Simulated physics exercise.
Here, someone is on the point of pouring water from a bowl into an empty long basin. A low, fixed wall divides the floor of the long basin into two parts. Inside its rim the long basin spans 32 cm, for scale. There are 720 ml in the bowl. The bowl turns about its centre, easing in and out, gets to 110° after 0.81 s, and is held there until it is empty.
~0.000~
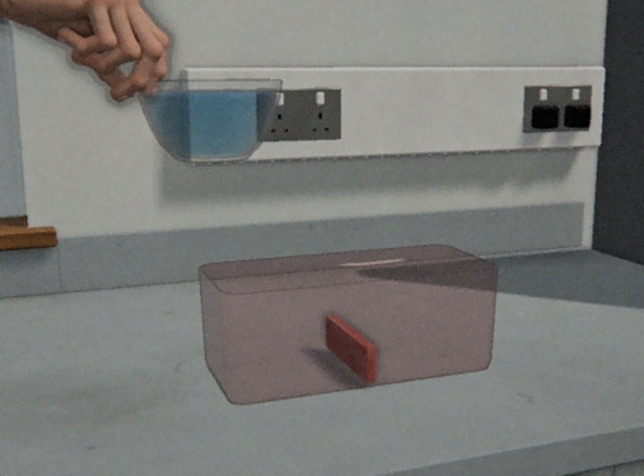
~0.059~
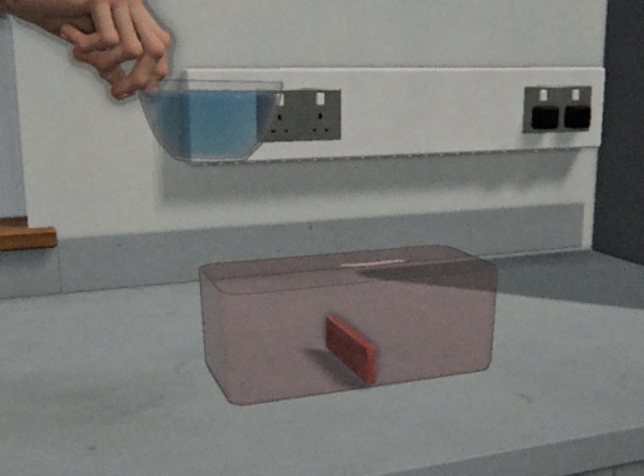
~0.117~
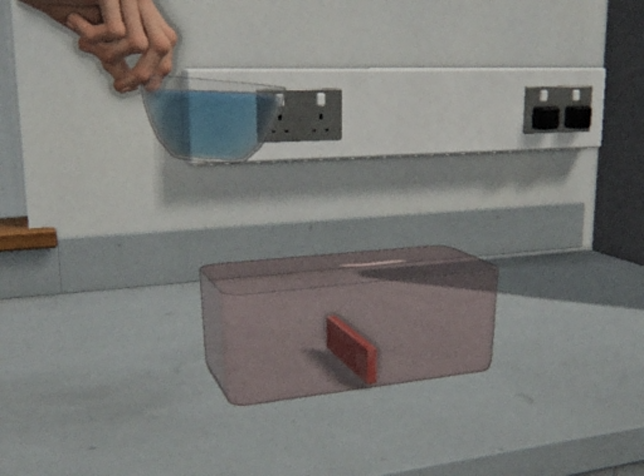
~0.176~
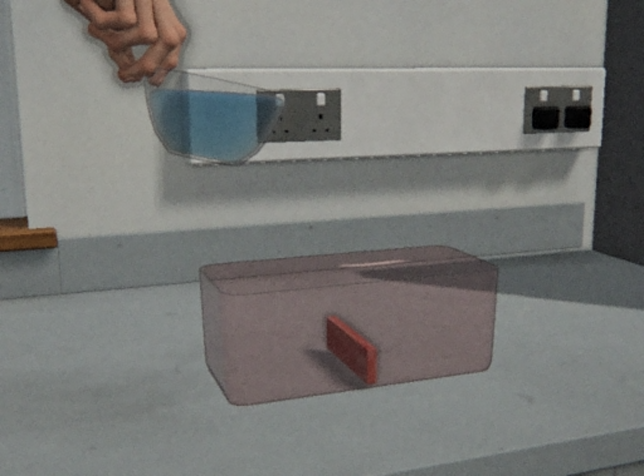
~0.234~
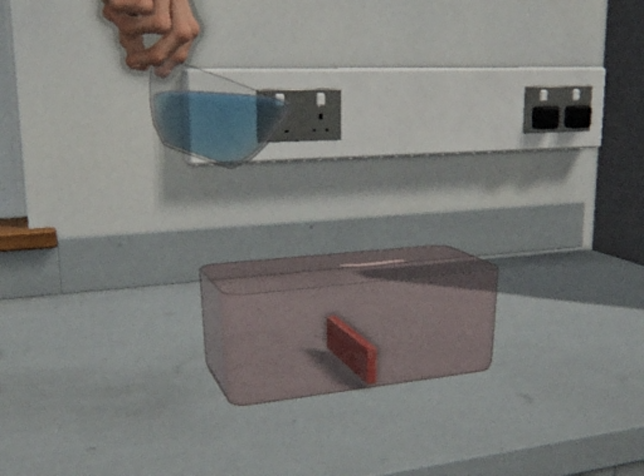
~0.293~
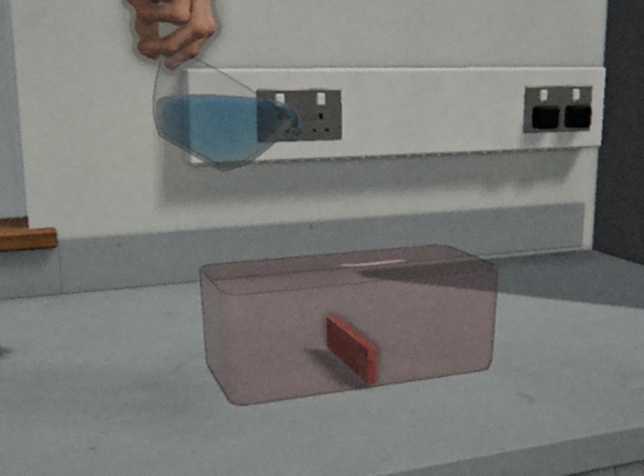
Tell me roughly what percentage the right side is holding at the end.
At the end it holds about 41 per cent.
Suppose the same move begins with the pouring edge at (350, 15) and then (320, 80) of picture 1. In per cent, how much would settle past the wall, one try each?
The first try gives 85 percent and the second 75 percent.
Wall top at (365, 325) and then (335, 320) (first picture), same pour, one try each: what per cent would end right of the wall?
First 15, then 55 per cent.
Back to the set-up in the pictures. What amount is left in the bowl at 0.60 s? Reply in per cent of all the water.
About 18 per cent.
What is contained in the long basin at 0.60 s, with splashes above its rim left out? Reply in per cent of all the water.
40 %, more or less.
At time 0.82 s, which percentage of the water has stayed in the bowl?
I'd estimate some 0 per cent.
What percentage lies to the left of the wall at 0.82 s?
That share comes to around 58 in a hundred.
Then, 0.60 s in, the tilt is 92° and 18 per cent is still to pour, 15 is left of the wall and 25 right of it.
Then, 0.82 s in, the tilt is 110° and 0 per cent is still to pour, 58 is left of the wall and 38 right of it.
Then, 1.06 s in, the tilt is 110° and 0 per cent is still to pour, 58 is left of the wall and 40 right of it.
Then, 1.31 s in, the tilt is 110° and 0 per cent is still to pour, 57 is left of the wall and 41 right of it.
Finally, 57 per cent lies left of the wall, 41 right of it and 2 outside.
